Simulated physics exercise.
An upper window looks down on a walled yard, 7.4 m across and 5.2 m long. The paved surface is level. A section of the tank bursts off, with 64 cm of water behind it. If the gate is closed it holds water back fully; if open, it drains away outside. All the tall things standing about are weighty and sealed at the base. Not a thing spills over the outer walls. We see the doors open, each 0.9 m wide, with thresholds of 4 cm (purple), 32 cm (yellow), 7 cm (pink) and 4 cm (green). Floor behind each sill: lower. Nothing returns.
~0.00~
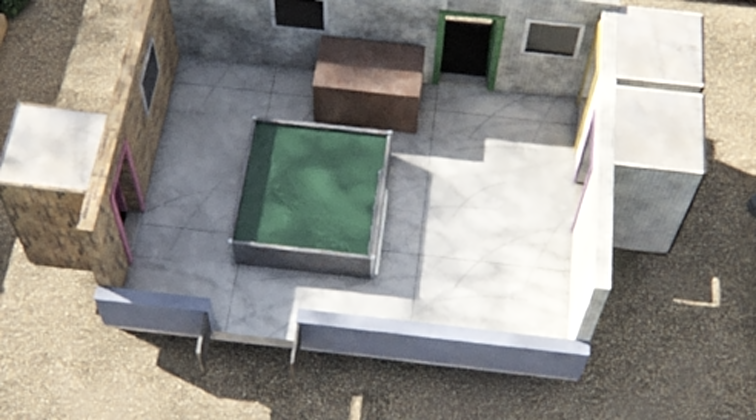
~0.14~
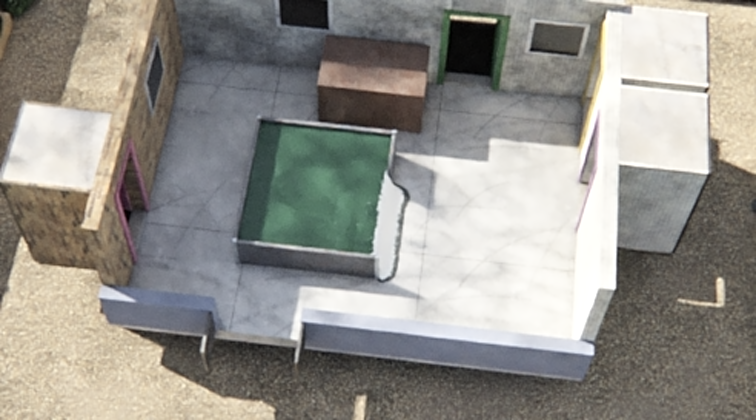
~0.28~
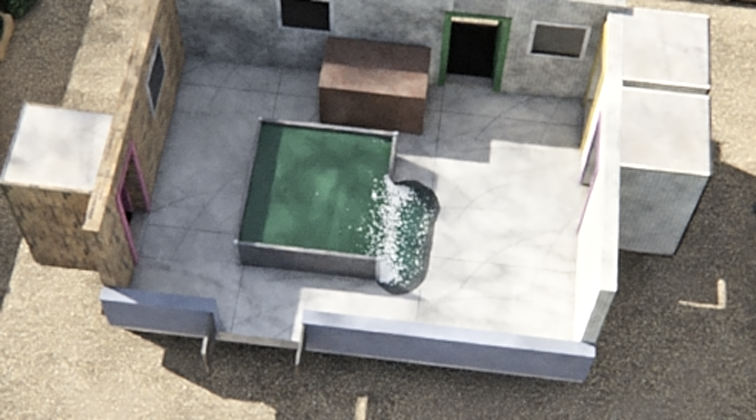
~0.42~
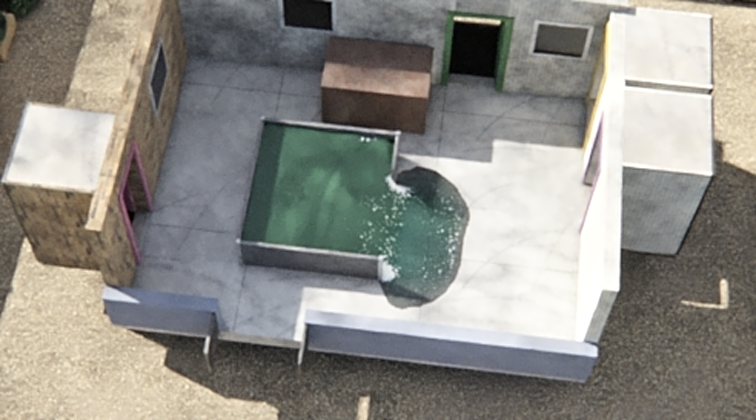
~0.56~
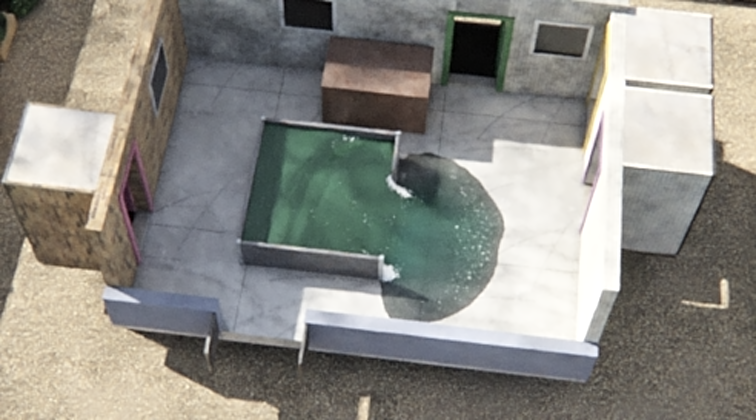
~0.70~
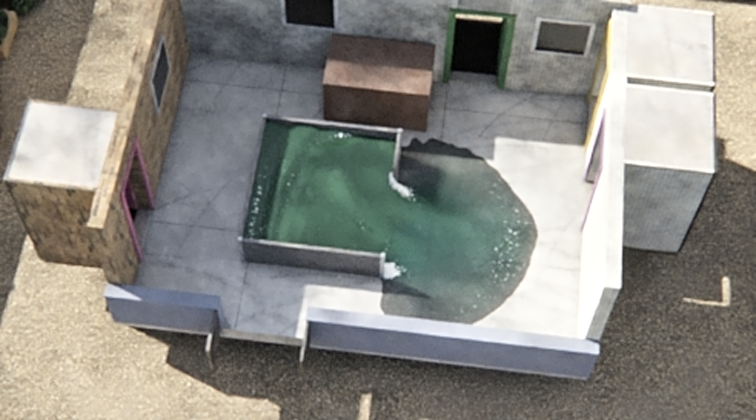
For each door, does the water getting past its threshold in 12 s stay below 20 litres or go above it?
In order: At the purple door the amount will overshoot the limit; at the yellow door the amount will not overshoot the limit; at the pink door the amount will not overshoot the limit; at the green door the amount will overshoot the limit.
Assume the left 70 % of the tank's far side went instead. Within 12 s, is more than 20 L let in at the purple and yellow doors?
Log - purple: Threshold topped, yellow: Threshold not reached.
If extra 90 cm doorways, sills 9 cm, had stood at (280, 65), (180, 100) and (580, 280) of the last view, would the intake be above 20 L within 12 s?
In sequence the answers are less than that, less than that and more than that.
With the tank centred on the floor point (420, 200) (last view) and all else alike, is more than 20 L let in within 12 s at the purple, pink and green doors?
Well, purple ends up beyond the mark, pink ends up beyond the mark and green ends up beyond the mark.
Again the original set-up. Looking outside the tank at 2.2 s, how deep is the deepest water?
I'd put it at close to 50 cm.
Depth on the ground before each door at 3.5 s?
You'd see purple at 19 cm, yellow at 15 cm, pink at 0 cm and green at 3 cm.
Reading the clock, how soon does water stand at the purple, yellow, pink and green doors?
Purple: 1.0 s; yellow: 1.8 s; pink: 6.5 s; green: 3.0 s.
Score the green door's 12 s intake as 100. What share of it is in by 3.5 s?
Around 0 percent.
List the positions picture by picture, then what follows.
In the first frame, the tank at (312, 188) is whole and still, 64 cm deep.
In the second frame, water pours out at (381, 225) and has run 0.9 m, to (400, 189); typically 9 cm deep outside, 64 cm at the tank's back.
In the third frame, water pours out at (382, 228) and has run 1.1 m, to (419, 187); typically 11 cm deep outside, 64 cm at the tank's back.
In the fourth frame, water pours out at (385, 228) and has run 1.5 m, to (449, 187); typically 9 cm deep outside, 64 cm at the tank's back.
In the fifth frame, the front is at (498, 219), 2.0 m from the gap at (385, 229); 4.5 m2 of floor is under water; 64 cm left at the back of the tank.
In the sixth frame, the front is at (530, 226), 2.5 m from the gap at (386, 226); 6.2 m2 of floor is under water; 59 cm left at the back of the tank.
After 1.4 s water covers 40 % of the floor and is deepest (35 cm) near (389, 256); purple door 6 cm at the sill, 14 L in, yellow door not reached, pink door not reached, green door not reached.
After 2.2 s water covers 40 % of the floor and is deepest (50 cm) near (577, 357); purple door 20 cm at the sill, 107 L in, yellow door 10 cm at the sill, 0 L in, pink door not reached, green door not reached.
After 3.5 s water covers 45 % of the floor and is deepest (29 cm) near (494, 278); purple door 19 cm at the sill, 267 L in, yellow door 15 cm at the sill, 0 L in, pink door not reached, green door 3 cm at the sill, 0 L in.
After 7.0 s water covers 70 % of the floor and is deepest (23 cm) near (441, 88); purple door 13 cm at the sill, 418 L in, yellow door 17 cm at the sill, 0 L in, pink door 6 cm at the sill, 0 L in, green door 16 cm at the sill, 78 L in.
After 12.0 s water covers 95 % of the floor and is deepest (12 cm) near (530, 97); purple door 8 cm at the sill, 557 L in, yellow door 11 cm at the sill, 0 L in, pink door 7 cm at the sill, 2 L in, green door 9 cm at the sill, 250 L in.
